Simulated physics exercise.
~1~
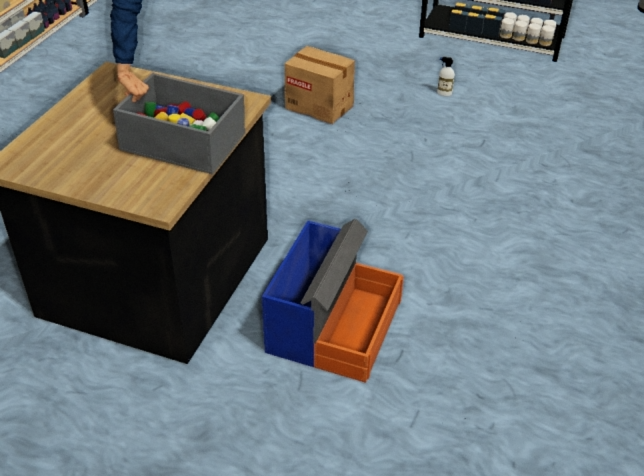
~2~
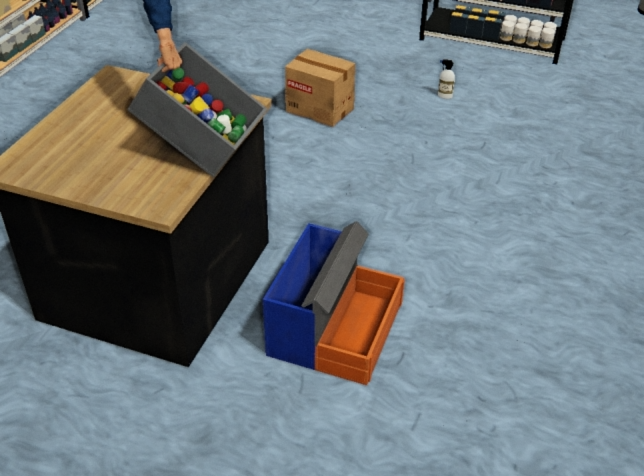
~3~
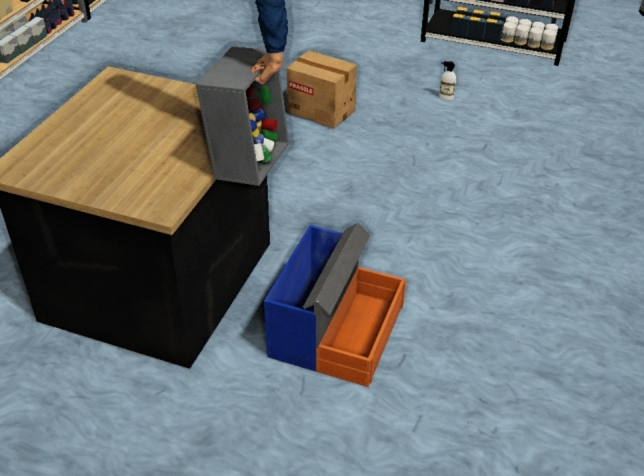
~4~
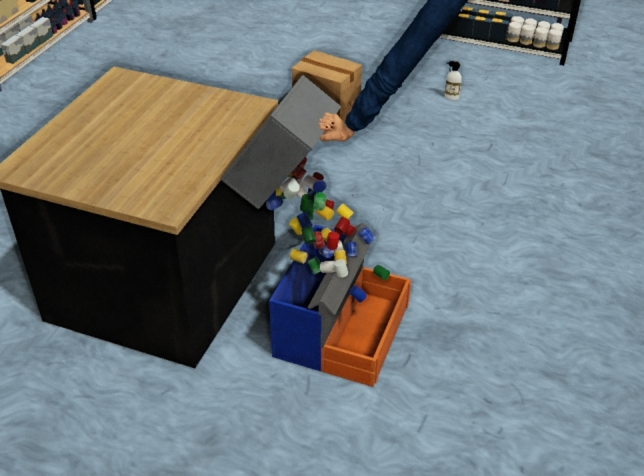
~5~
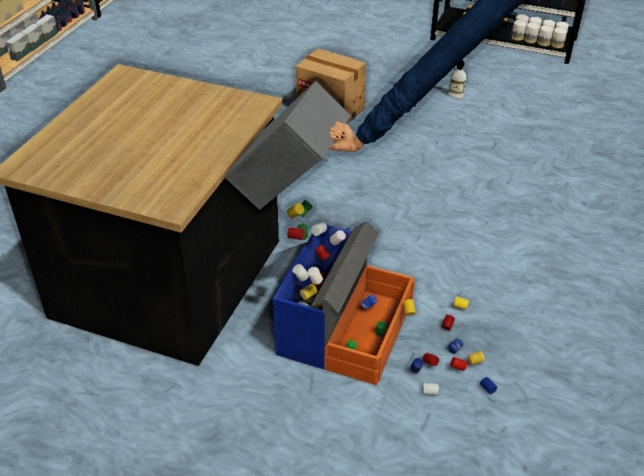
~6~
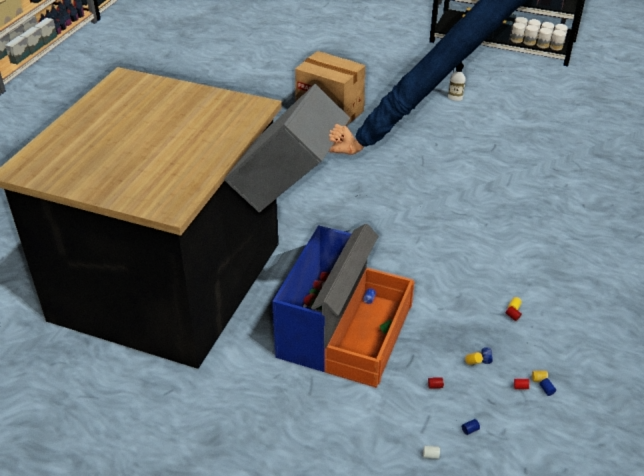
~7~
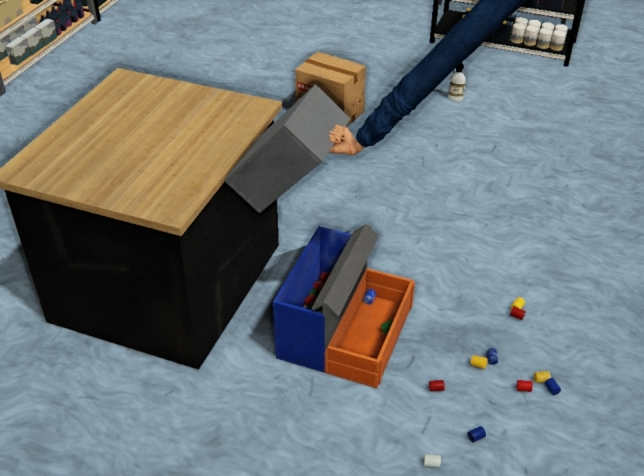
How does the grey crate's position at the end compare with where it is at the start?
At the start the grey crate sits upright on top of the bench, near its back. By the end it is further right and a little lower, tipped well over and hanging off the bench's right edge with the hand still on it.
